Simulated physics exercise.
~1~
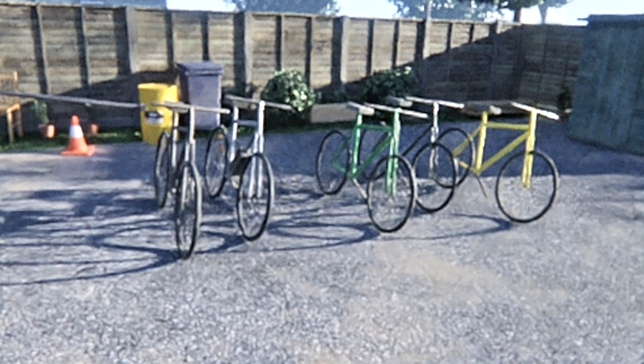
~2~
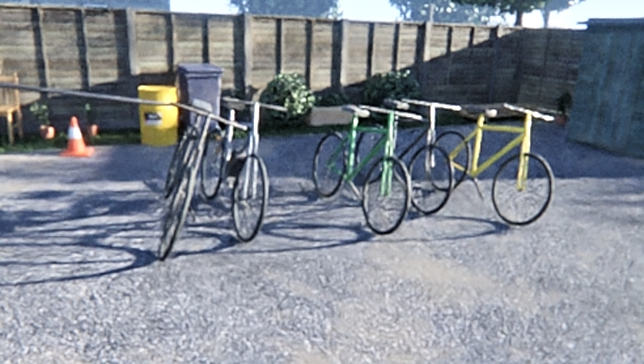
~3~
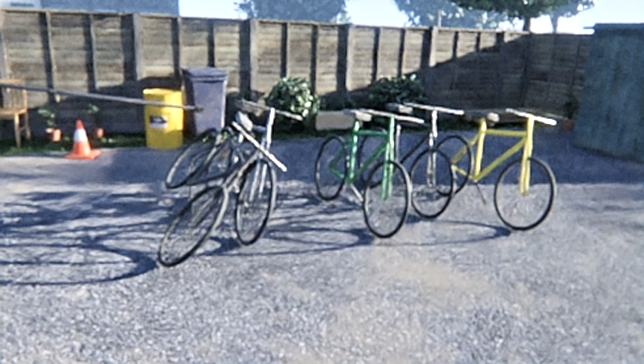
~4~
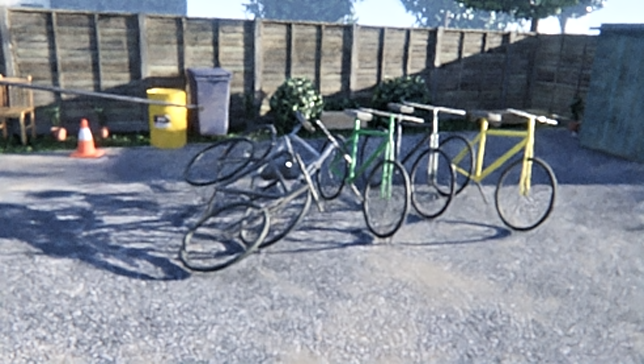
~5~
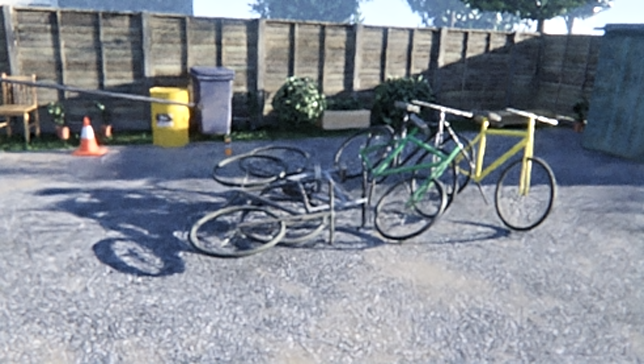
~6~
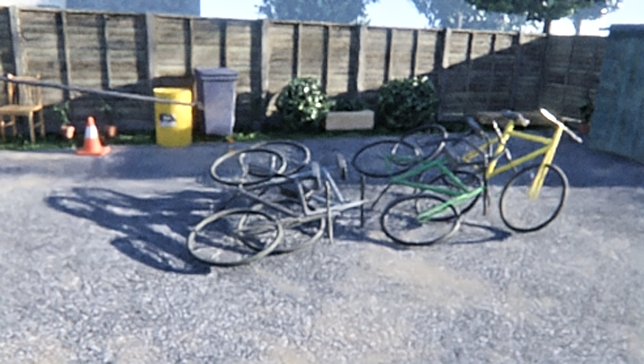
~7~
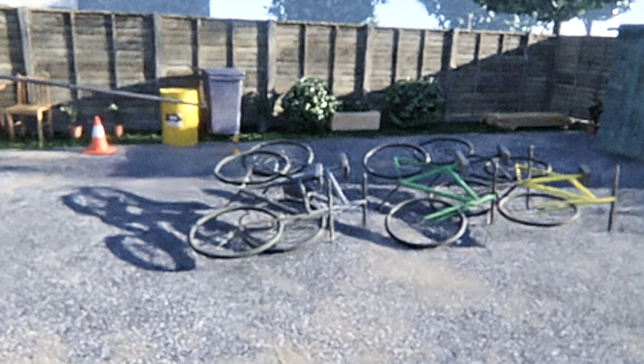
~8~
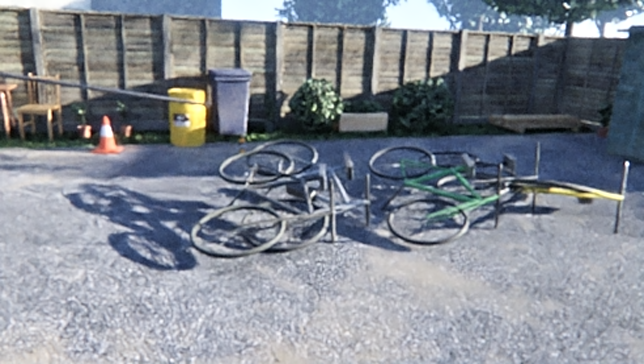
Row of five parked bicycles toppling rightward one after another as a pole pushes the leftmost, all ending down on the gravel.
